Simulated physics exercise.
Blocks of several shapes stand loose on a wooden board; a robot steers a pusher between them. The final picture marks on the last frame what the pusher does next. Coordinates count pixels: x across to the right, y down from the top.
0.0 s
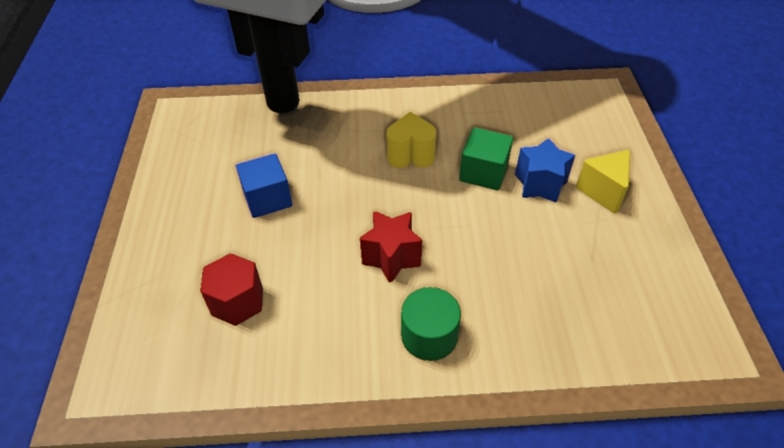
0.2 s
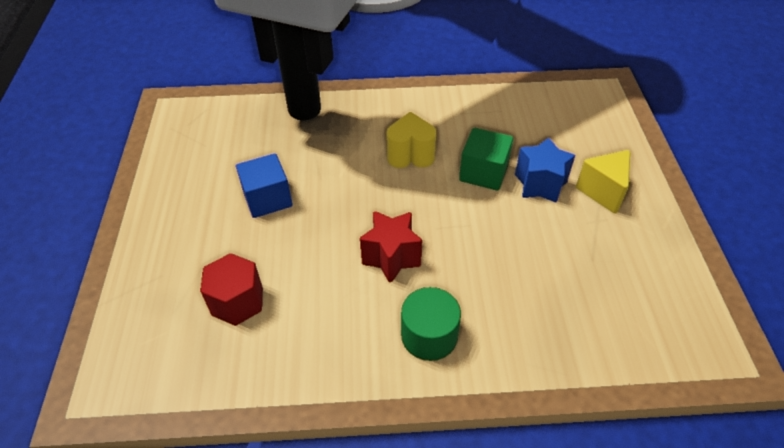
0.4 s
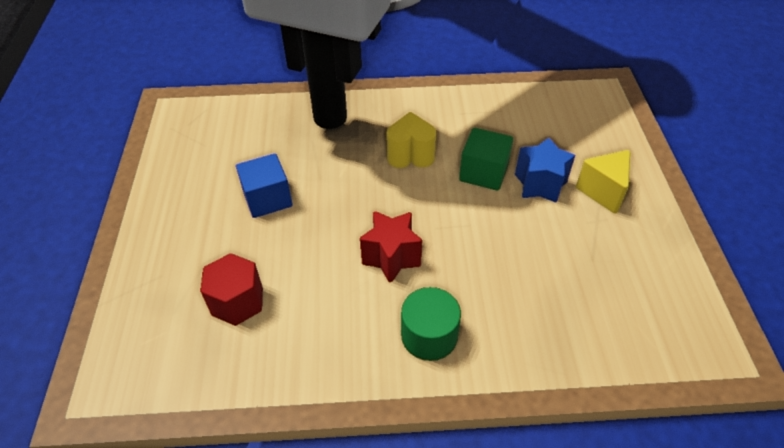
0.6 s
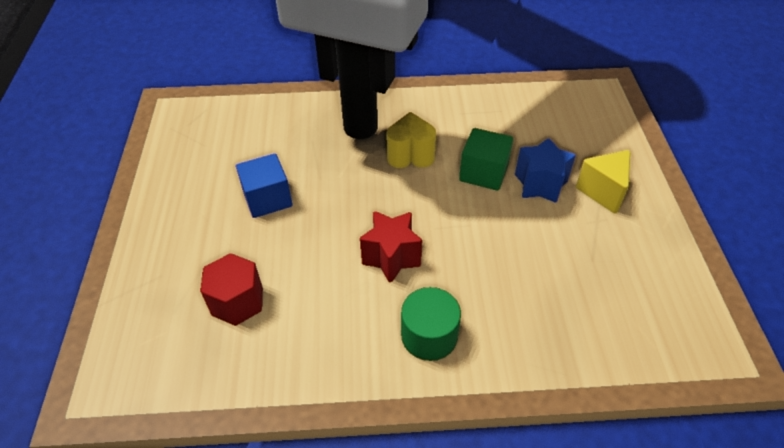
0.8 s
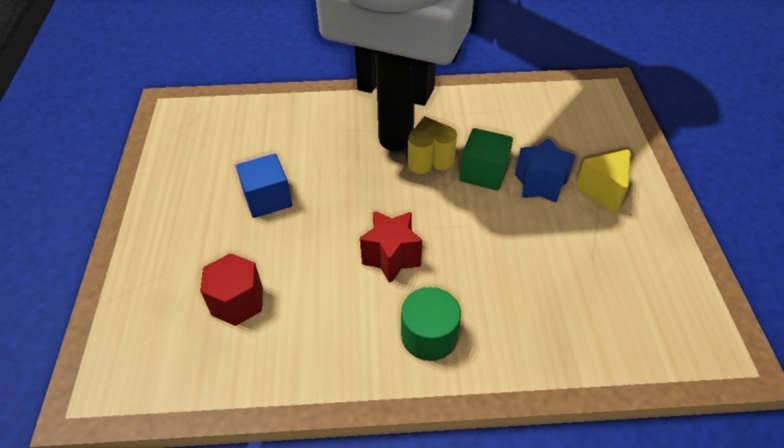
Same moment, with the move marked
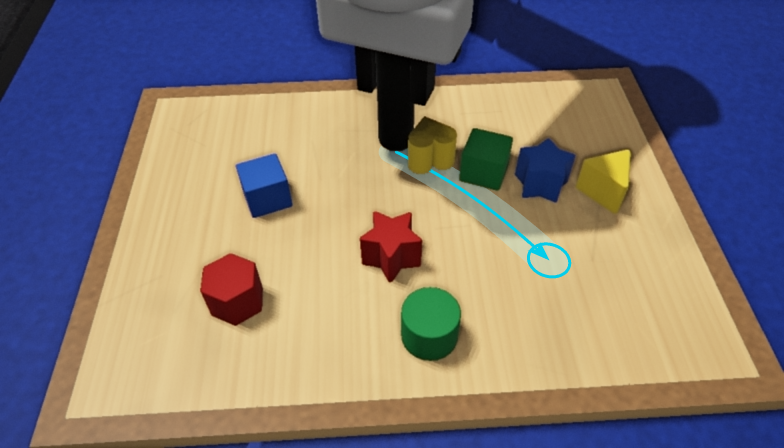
On a wooden board with a blue surround, loose blocks in red, blue, green and yellow stand still as a robot's black pusher moves rightward along the far side, edging slightly nearer. It reaches the yellow heart-shaped block and nudges it a little to the right, toward the green four-sided block.
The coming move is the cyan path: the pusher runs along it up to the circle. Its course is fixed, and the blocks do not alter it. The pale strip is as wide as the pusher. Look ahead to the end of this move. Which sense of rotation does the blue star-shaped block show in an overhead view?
From above, it looks like the blue star-shaped block goes clockwise.
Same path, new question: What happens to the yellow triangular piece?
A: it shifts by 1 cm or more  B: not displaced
Letter A.
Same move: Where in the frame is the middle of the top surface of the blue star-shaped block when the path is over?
About (571, 160).
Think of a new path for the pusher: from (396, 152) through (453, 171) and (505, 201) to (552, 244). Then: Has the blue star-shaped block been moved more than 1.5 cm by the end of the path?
The answer is yes.
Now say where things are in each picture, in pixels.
In the first picture, tip of the pusher (284, 104), middles of tops, yellow heart-shaped block (411, 128), green four-sided block (488, 144), blue star-shaped block (548, 156), yellow triangular piece (614, 165).
In the second picture, pusher (305, 111), nothing pushed.
In the third picture, pusher (331, 120), nothing pushed.
In the fourth picture, pusher (361, 129), nothing pushed.
In the fifth picture, pusher (396, 141), yellow heart-shaped block (431, 133), green four-sided block (488, 144), blue star-shaped block (548, 156), yellow triangular piece (614, 165).
The line goes from (396, 152) through (473, 197) to (549, 260).
The first path, step by step. One third of the way, pusher (448, 170); yellow heart-shaped block (486, 143), turned 70° anticlockwise; green four-sided block (528, 140), turned 10° clockwise; blue star-shaped block (570, 161), turned 30° clockwise; yellow triangular piece (628, 170), turned 20° anticlockwise.
Two thirds of the way, pusher (502, 207); yellow heart-shaped block (488, 143), turned 75° anticlockwise; green four-sided block (530, 139); blue star-shaped block (571, 160), turned 35° clockwise; yellow triangular piece (628, 170), turned 20° anticlockwise.
At the end, pusher (552, 250); yellow heart-shaped block (488, 143), turned 75° anticlockwise; green four-sided block (530, 139); blue star-shaped block (571, 160), turned 35° clockwise; yellow triangular piece (628, 170), turned 20° anticlockwise.
